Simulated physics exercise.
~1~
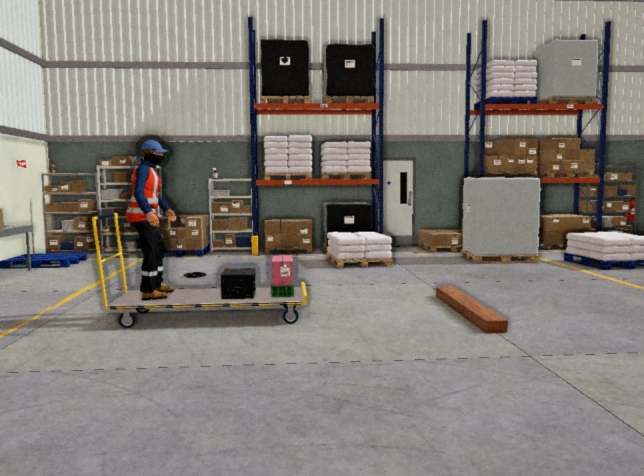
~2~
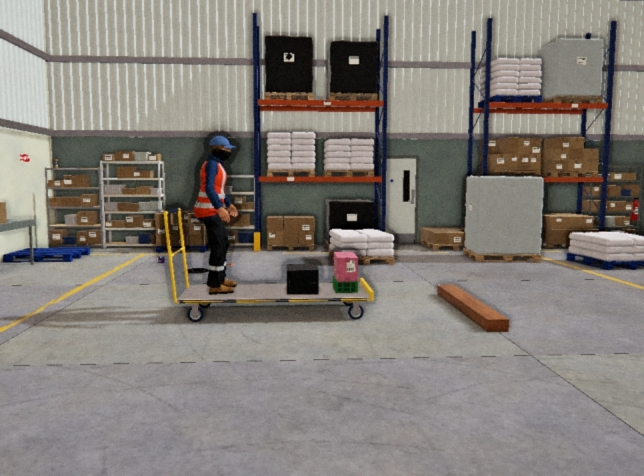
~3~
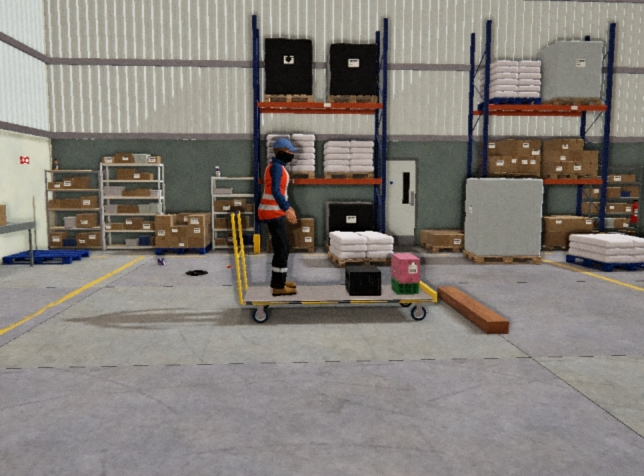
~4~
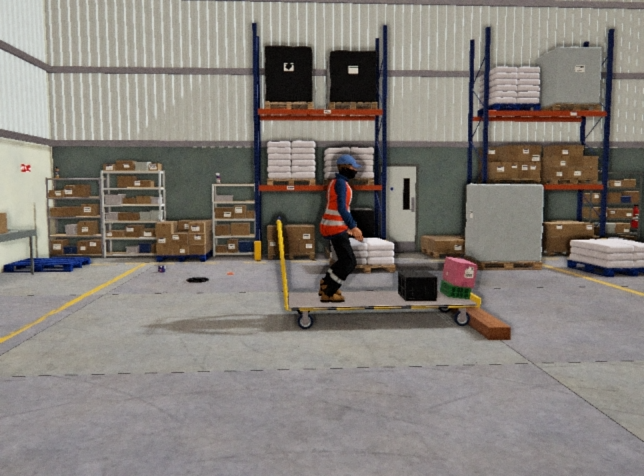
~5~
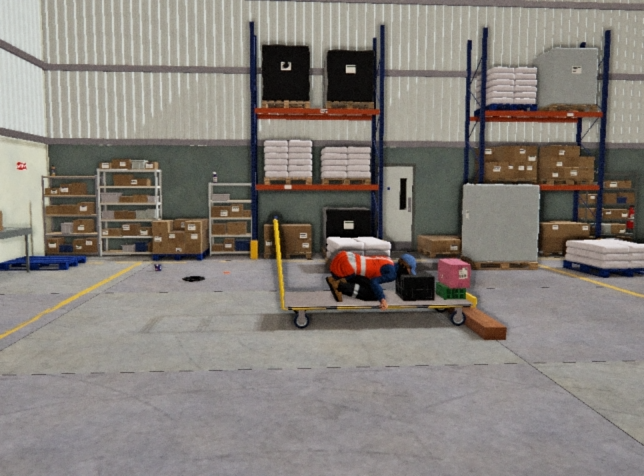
The clip shows a person in an orange vest and blue helmet standing on a flat trolley rolling right across a warehouse until it stops against a brown beam; the person falls forward and ends lying on the deck, beside the black, pink and green containers still aboard.
